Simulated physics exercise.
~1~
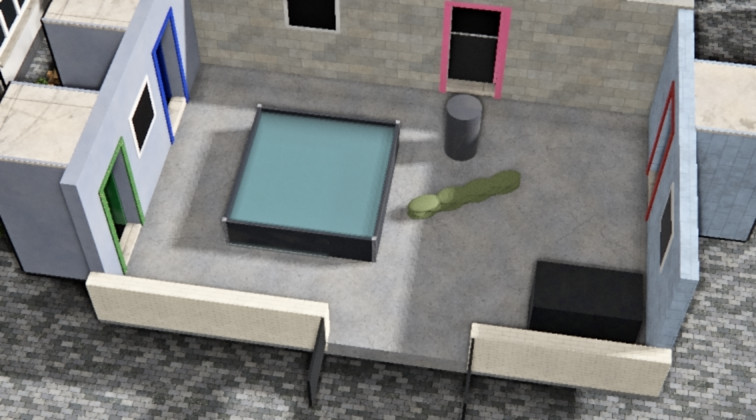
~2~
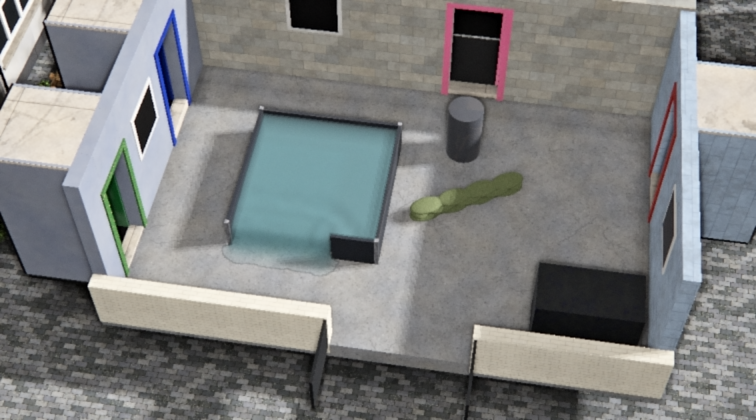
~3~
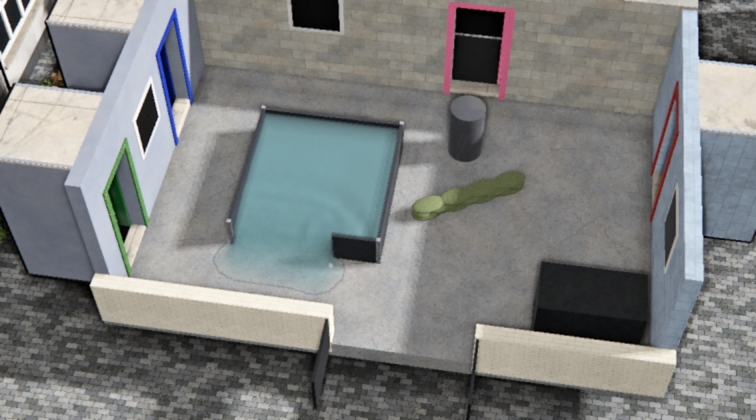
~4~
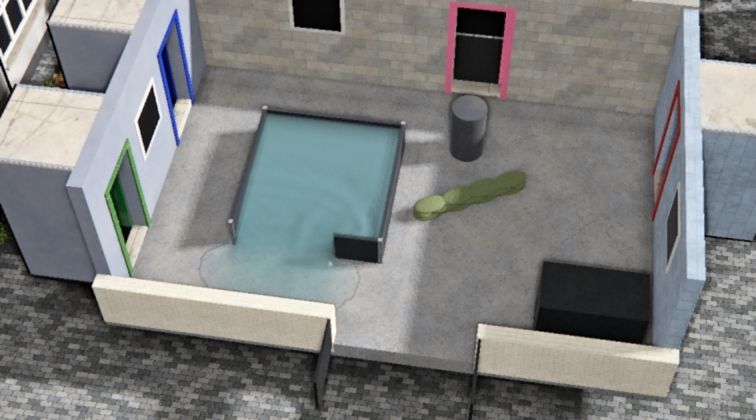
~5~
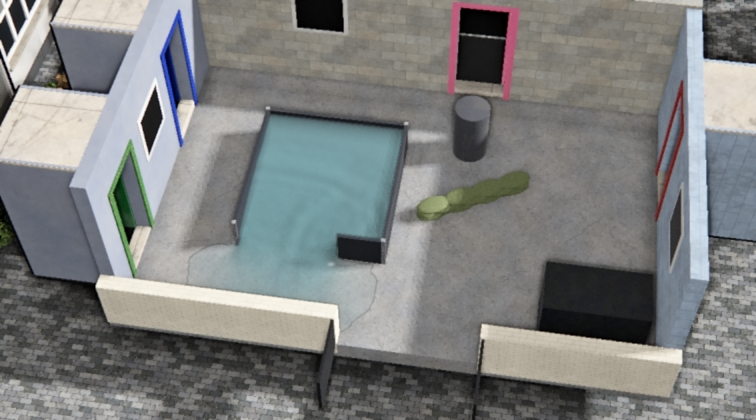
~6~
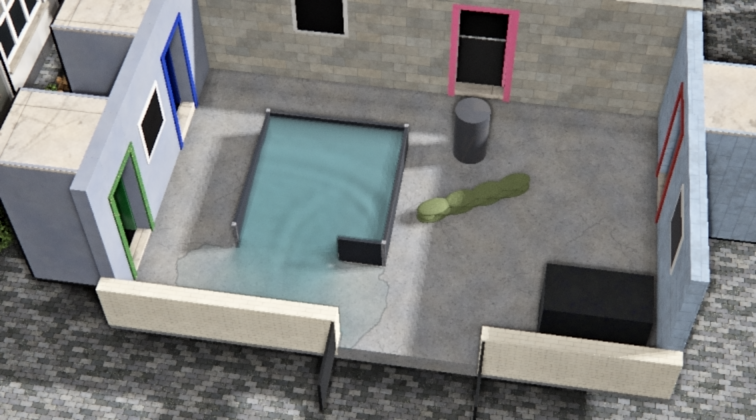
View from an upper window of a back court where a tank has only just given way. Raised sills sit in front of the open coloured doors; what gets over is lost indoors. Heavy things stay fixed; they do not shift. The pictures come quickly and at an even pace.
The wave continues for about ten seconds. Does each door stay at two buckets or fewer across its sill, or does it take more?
Taking them in turn: The green door takes more, the red door stays at two or fewer, the pink door stays at two or fewer, the blue door stays at two or fewer.
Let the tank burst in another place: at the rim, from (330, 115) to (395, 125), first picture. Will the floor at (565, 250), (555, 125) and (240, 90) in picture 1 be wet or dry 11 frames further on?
Unwetted, submerged, submerged.
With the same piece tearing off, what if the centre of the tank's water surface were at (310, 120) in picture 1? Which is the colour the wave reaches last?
Answer - the pink door.
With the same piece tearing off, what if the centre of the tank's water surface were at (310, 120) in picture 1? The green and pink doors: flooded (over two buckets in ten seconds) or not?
One by one: Green takes more; pink lets less in.
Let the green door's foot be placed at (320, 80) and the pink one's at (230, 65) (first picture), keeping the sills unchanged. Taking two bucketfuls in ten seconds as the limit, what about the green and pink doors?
Well, the green one crosses the threshold, while the pink one crosses the threshold.
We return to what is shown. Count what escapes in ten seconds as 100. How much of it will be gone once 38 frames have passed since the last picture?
Around 75 per cent.
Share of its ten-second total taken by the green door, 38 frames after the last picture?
Around 75 %.
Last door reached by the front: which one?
Last comes the pink-painted one.
A moment on, water covers 10 % of the floor; the green door not reached, the red door not reached, the pink door not reached, the blue door not reached.
Next, water covers 20 % of the floor; the green door under two buckets in, the red door not reached, the pink door not reached, the blue door not reached.
Then, water covers 45 % of the floor; the green door far over two buckets in, the red door not reached, the pink door not reached, the blue door wet at the sill, nothing in.
Later, water covers 70 % of the floor; the green door far over two buckets in, the red door wet at the sill, nothing in, the pink door not reached, the blue door wet at the sill, nothing in.
In the end, water covers 95 % of the floor; the green door far over two buckets in, the red door wet at the sill, nothing in, the pink door wet at the sill, nothing in, the blue door wet at the sill, nothing in.
